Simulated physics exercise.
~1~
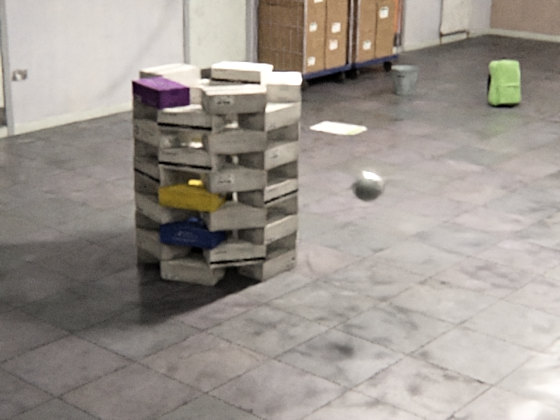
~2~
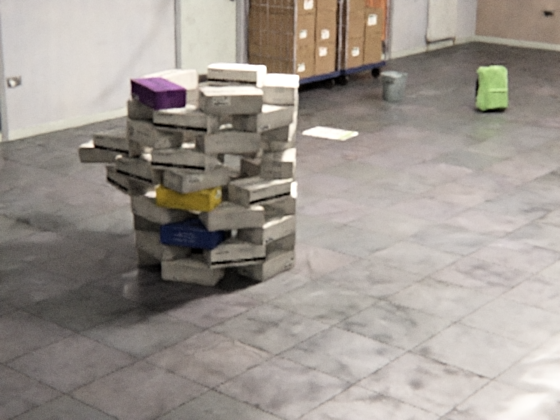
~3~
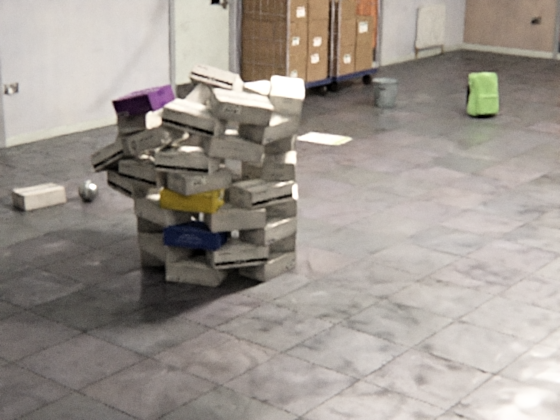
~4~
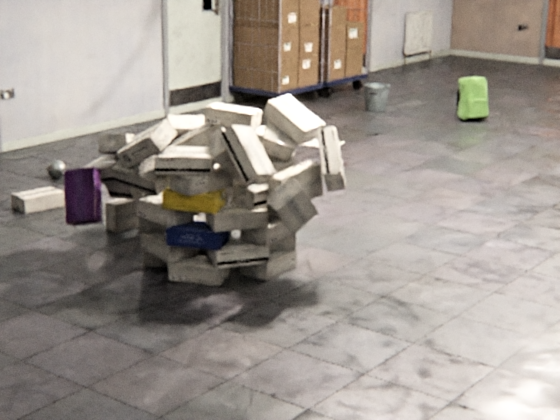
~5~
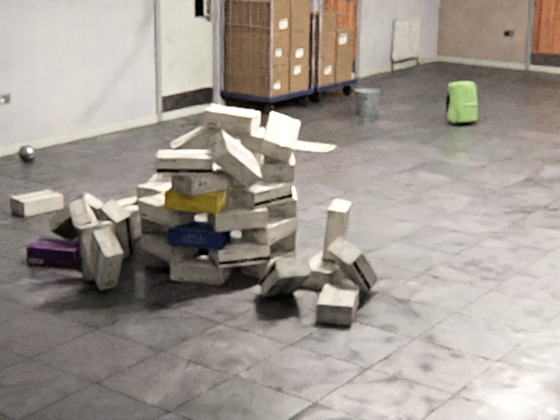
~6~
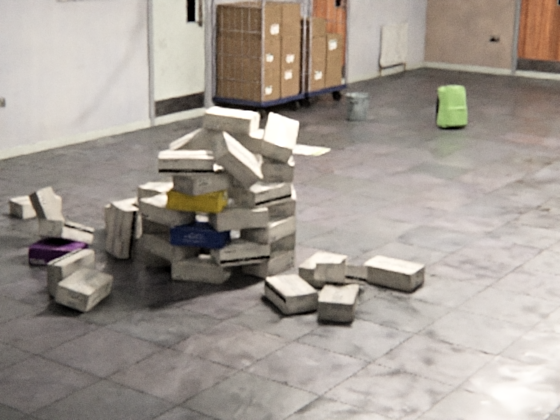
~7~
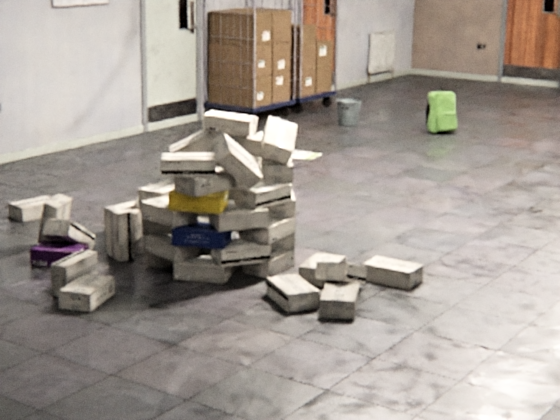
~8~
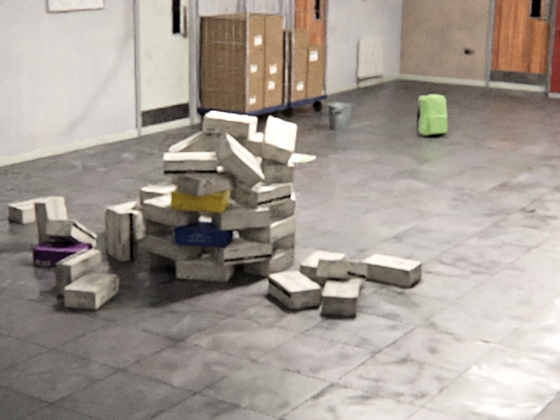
At first, a round tower of pale boxes, with a purple one near the top and yellow and blue ones lower down, stands on a tiled floor as a steel ball flies in from the right. The tower is jolted and boxes on its left side jut outward. The ball comes out at the left and rolls off toward the wall, while the upper layers tilt and break apart. The purple box tips and drops to the left, and other boxes tumble down on both sides. Finally the scattered boxes lie still around a shortened, ragged stack, with the blue box still in its place.
